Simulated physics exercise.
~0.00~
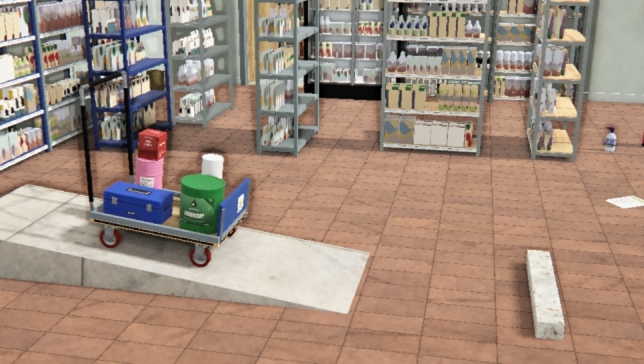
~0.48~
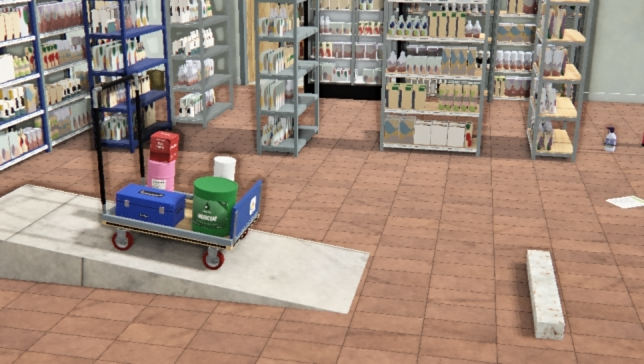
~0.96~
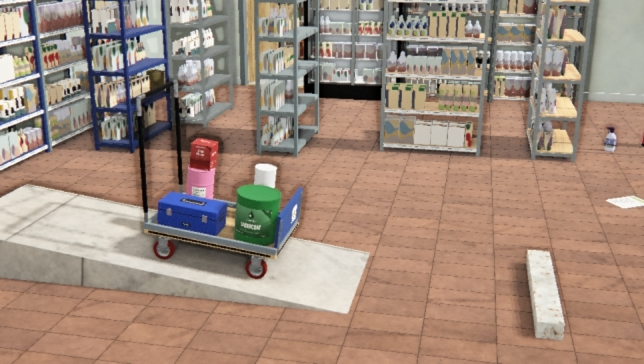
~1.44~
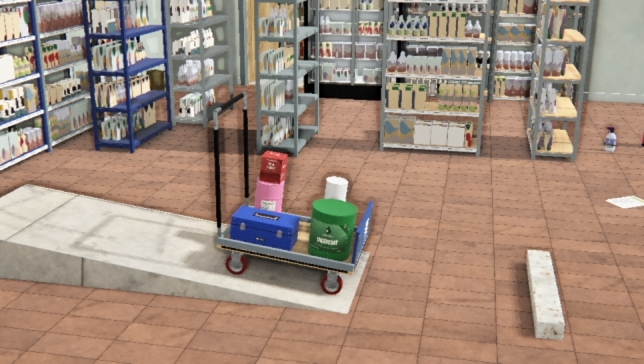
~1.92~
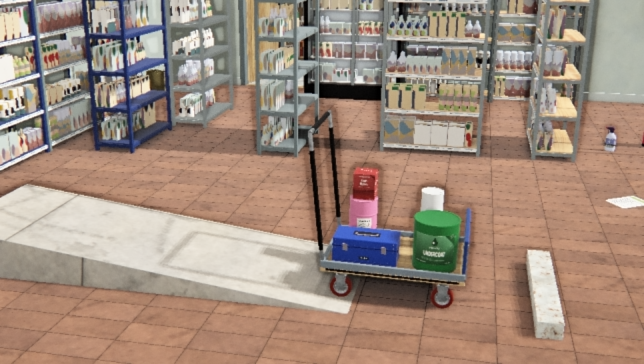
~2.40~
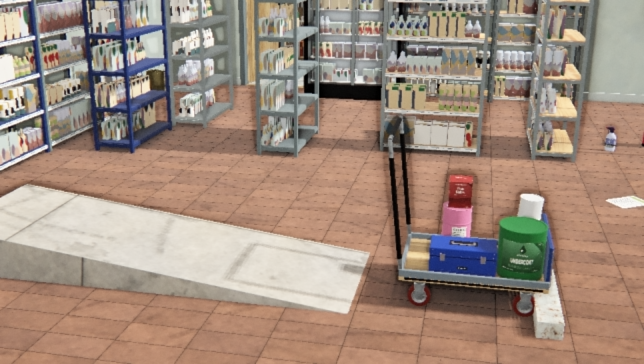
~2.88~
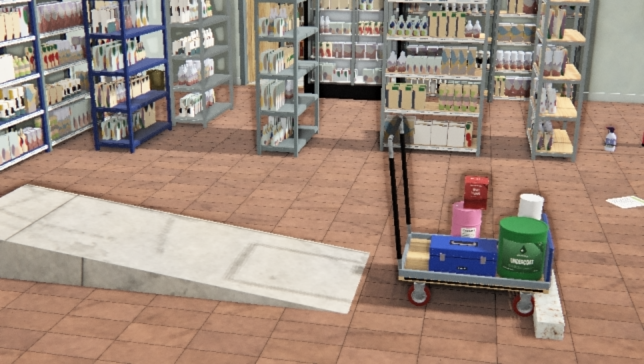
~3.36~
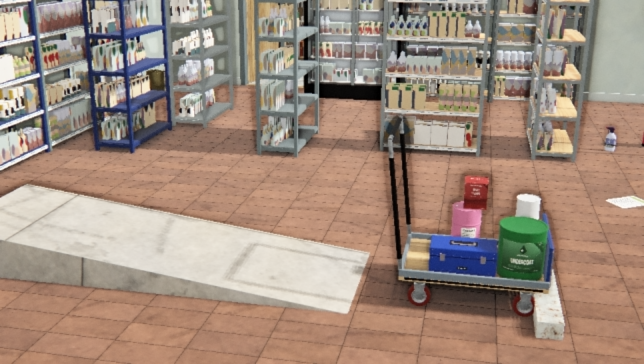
A loaded trolley rolled down a pale ramp and across the tiled shop floor to the right until it stopped at the kerb, where the red box and pink canister slid forward a little but stayed upright, with everything still aboard.
